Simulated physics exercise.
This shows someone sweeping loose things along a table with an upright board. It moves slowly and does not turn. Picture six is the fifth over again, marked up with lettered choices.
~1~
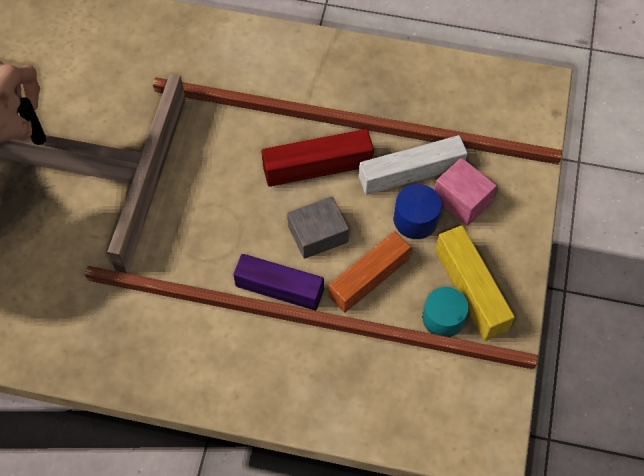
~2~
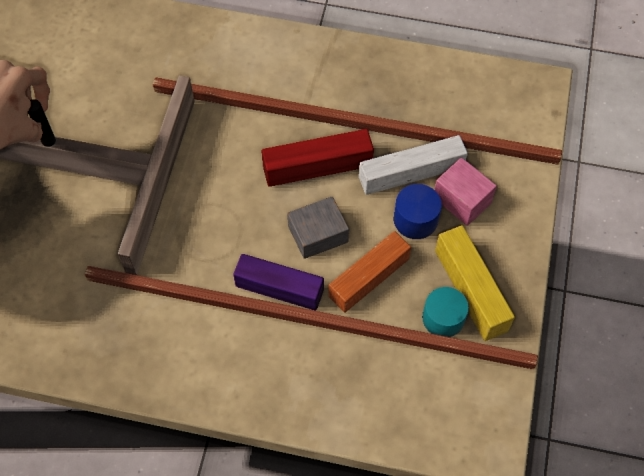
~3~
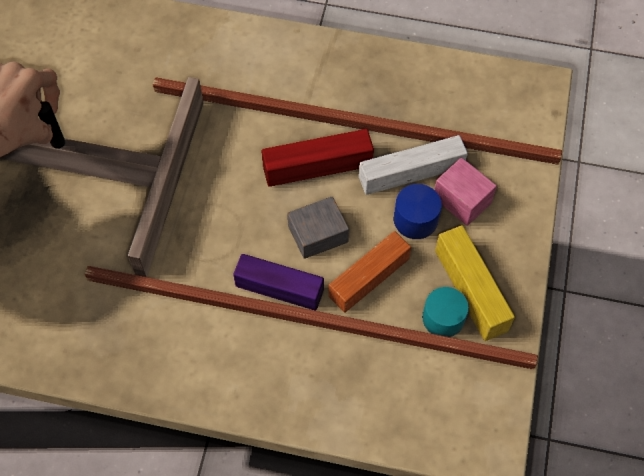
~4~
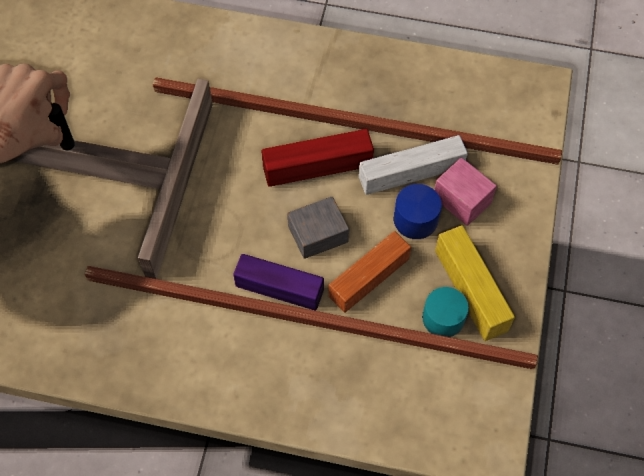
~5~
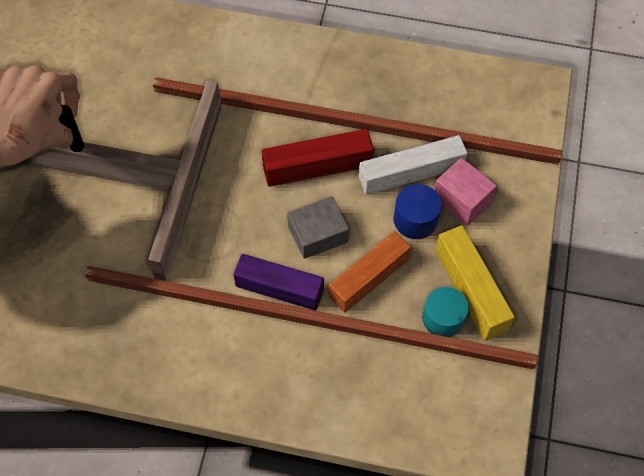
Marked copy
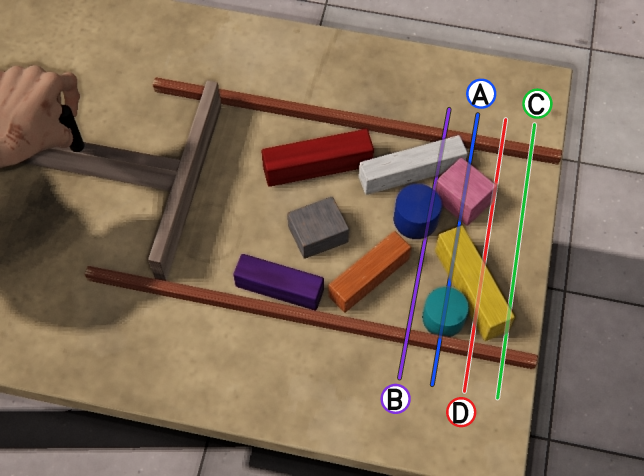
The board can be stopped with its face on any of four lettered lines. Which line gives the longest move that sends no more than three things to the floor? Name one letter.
A.
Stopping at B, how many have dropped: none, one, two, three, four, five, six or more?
By then, two.
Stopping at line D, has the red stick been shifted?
Yes.
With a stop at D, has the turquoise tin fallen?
Yes.
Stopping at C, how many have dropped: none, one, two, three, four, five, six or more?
In all, six or more.
On the marked copy, A at (457, 240); B at (426, 234); C at (517, 252); D at (487, 246).
Taking A. A third of the way, board (282, 185); purple stick (312, 291); orange bar (383, 274).
Two thirds of the way, board (381, 203); yellow bar (519, 278); turquoise tin (508, 311).
When it is over, board (456, 217); yellow bar over the edge; turquoise tin over the edge; two fallen.
As for the rest, B is within the limit but short; C drops seven; D drops five.
